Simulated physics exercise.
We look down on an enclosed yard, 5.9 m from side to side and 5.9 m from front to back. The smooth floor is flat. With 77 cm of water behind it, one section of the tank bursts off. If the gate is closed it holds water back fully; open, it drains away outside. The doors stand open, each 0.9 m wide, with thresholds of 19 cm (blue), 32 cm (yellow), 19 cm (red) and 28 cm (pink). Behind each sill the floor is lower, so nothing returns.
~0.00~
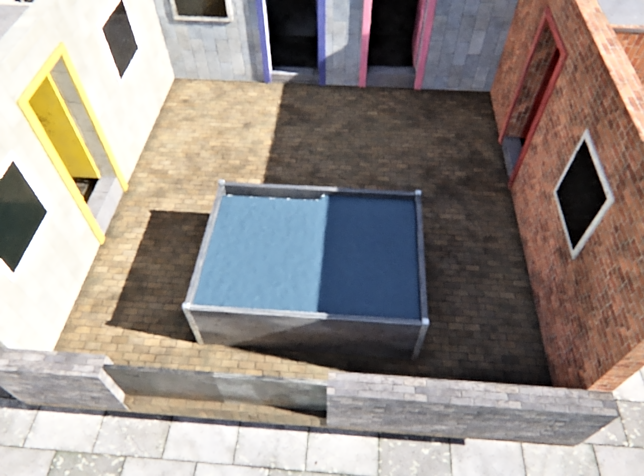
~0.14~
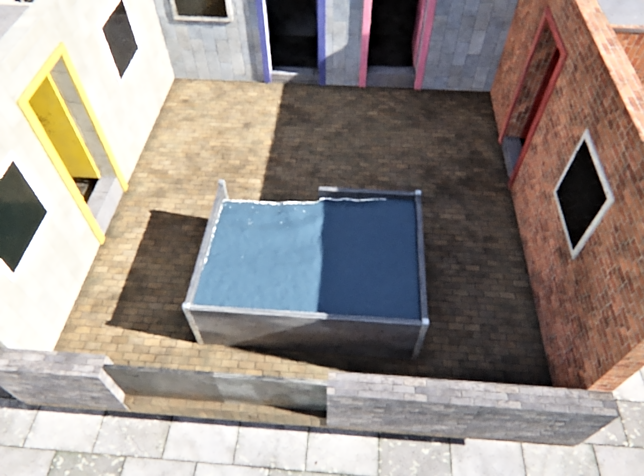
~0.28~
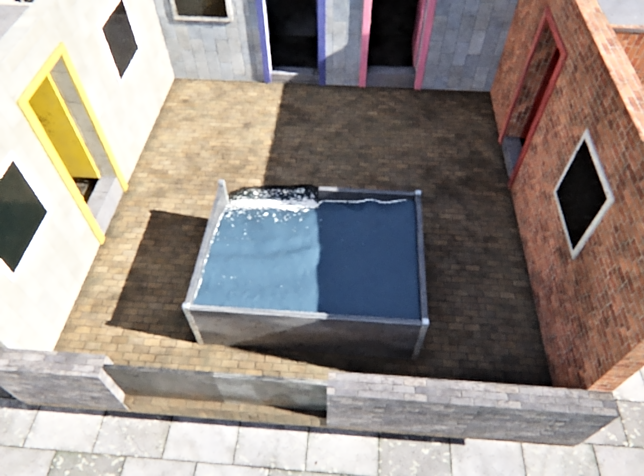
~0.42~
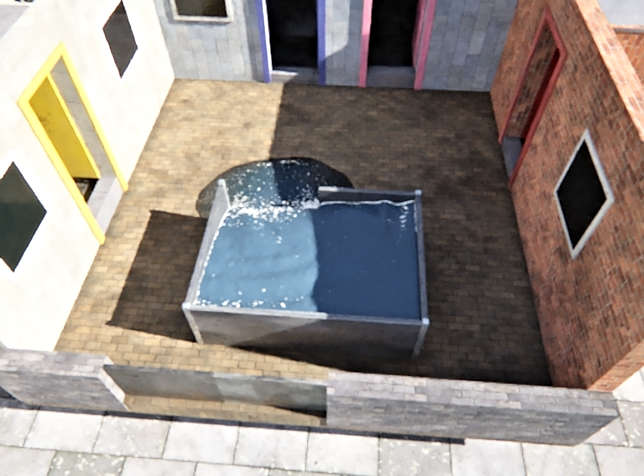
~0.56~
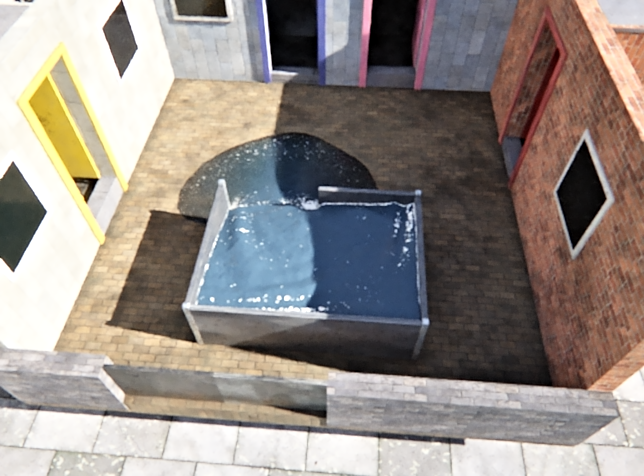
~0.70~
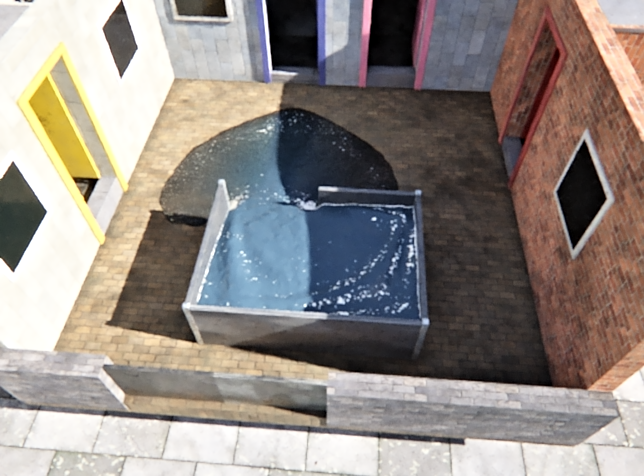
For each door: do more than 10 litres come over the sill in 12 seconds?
The water let in: At the blue door it goes over the limit; at the yellow door it does not reach the limit; at the red door it stays under the limit; at the pink door it stays under the limit.
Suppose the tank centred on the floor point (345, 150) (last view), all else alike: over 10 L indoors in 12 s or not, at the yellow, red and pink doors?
Then: Yellow under, red under, pink below.
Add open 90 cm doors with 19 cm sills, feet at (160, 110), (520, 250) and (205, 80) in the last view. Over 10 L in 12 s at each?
In turn: Over, under, over.
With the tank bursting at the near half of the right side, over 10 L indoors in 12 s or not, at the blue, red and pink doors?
Against that limit: Blue under, red not over, pink below.
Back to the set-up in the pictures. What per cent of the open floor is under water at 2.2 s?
Some 45 per cent of it.
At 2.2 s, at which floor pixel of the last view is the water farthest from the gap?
At about (484, 95).
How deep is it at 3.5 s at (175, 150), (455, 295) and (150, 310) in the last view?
Roughly 18, 0 and 0 cm, in turn.
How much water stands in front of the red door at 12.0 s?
About 8.5 cm.
After 1.4 s water covers 45 % of the floor and is deepest (42 cm) near (260, 220); blue door 18 cm at the sill, 19 L in, yellow door not reached, red door not reached, pink door 6 cm at the sill, 0 L in.
After 2.2 s water covers 45 % of the floor and is deepest (49 cm) near (180, 88); blue door 33 cm at the sill, 74 L in, yellow door 2 cm at the sill, 0 L in, red door not reached, pink door 21 cm at the sill, 0 L in.
After 3.5 s water covers 55 % of the floor and is deepest (28 cm) near (224, 136); blue door 26 cm at the sill, 128 L in, yellow door 3 cm at the sill, 0 L in, red door 7 cm at the sill, 0 L in, pink door 16 cm at the sill, 0 L in.
After 7.0 s water covers 95 % of the floor and is deepest (22 cm) near (547, 413); blue door 12 cm at the sill, 145 L in, yellow door 8 cm at the sill, 0 L in, red door 14 cm at the sill, 0 L in, pink door 14 cm at the sill, 0 L in.
After 12.0 s water covers 95 % of the floor and is deepest (18 cm) near (427, 306); blue door 8 cm at the sill, 145 L in, yellow door 12 cm at the sill, 0 L in, red door 9 cm at the sill, 0 L in, pink door 9 cm at the sill, 0 L in.
